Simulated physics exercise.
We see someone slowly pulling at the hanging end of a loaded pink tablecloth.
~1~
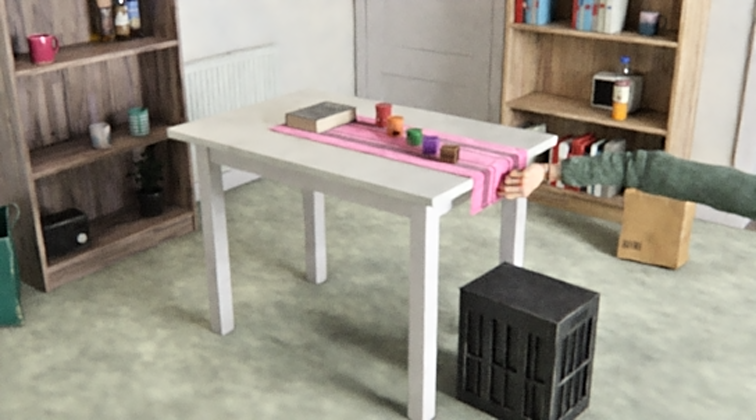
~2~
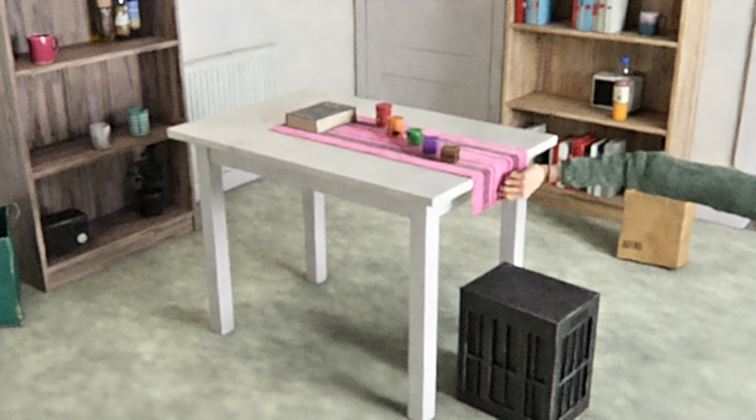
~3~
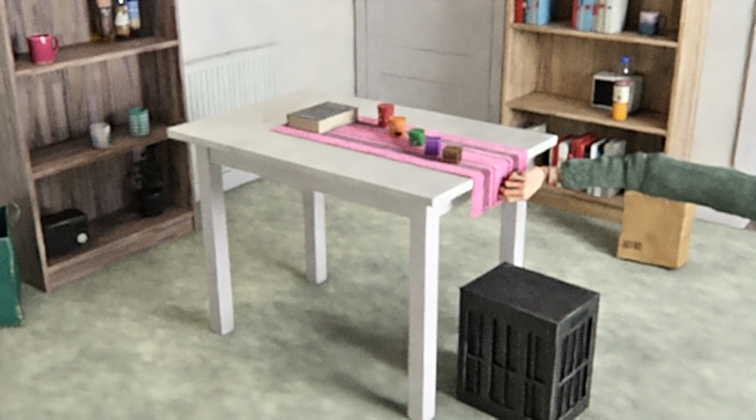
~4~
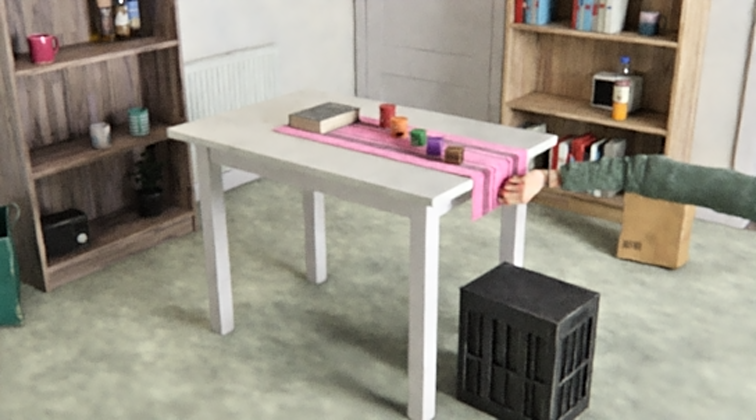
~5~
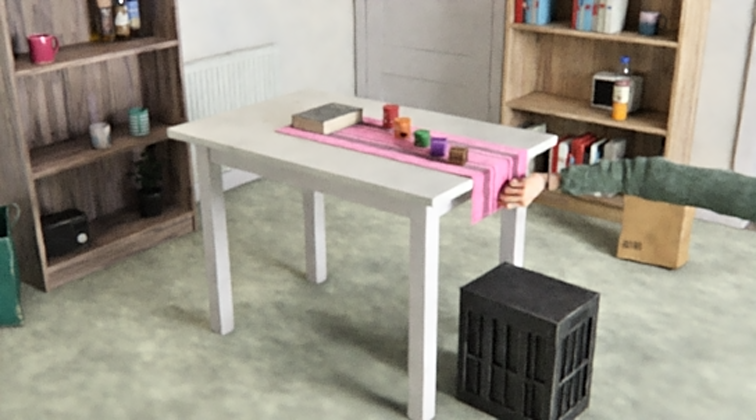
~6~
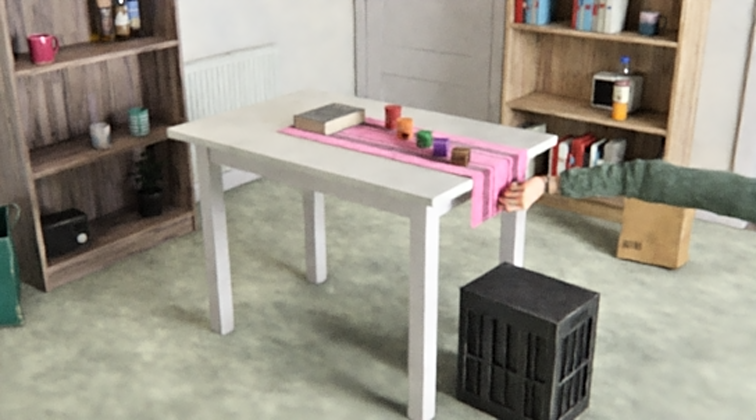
At the start, a green-sleeved arm reaches in from the right and grips the hanging end of a pink cloth on a white table set with a book and five small colourful containers. The hand slowly draws the cloth slightly downward, and the book and containers shift a little rightward with it.
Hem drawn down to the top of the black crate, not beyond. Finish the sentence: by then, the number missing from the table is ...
... two.
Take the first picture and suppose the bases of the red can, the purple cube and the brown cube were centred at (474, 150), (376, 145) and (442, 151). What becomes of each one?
Well, the red can is dislodged, the purple cube is safe, and the brown cube is dislodged.
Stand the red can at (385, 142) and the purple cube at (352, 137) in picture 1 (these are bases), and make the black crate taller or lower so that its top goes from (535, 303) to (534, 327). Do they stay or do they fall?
The red can? Safe. The purple cube? Safe.
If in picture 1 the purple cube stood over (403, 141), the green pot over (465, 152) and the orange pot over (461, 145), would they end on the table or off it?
Here's the result: The purple cube remains in place, the green pot leaves the top and the orange pot leaves the top.
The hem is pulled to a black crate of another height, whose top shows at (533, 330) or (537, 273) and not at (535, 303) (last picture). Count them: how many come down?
Counting them gives 3 and 1.
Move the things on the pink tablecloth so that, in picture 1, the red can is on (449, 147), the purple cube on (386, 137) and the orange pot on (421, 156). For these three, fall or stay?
Red can - leaves the top, purple cube - stays aboard, orange pot - leaves the top.
Early on, hem near (500, 237); all still up.
Midway, hem on the crate; brown cube and purple cube gone.
Finally, hem on the crate; brown cube and purple cube gone. It carries off two.
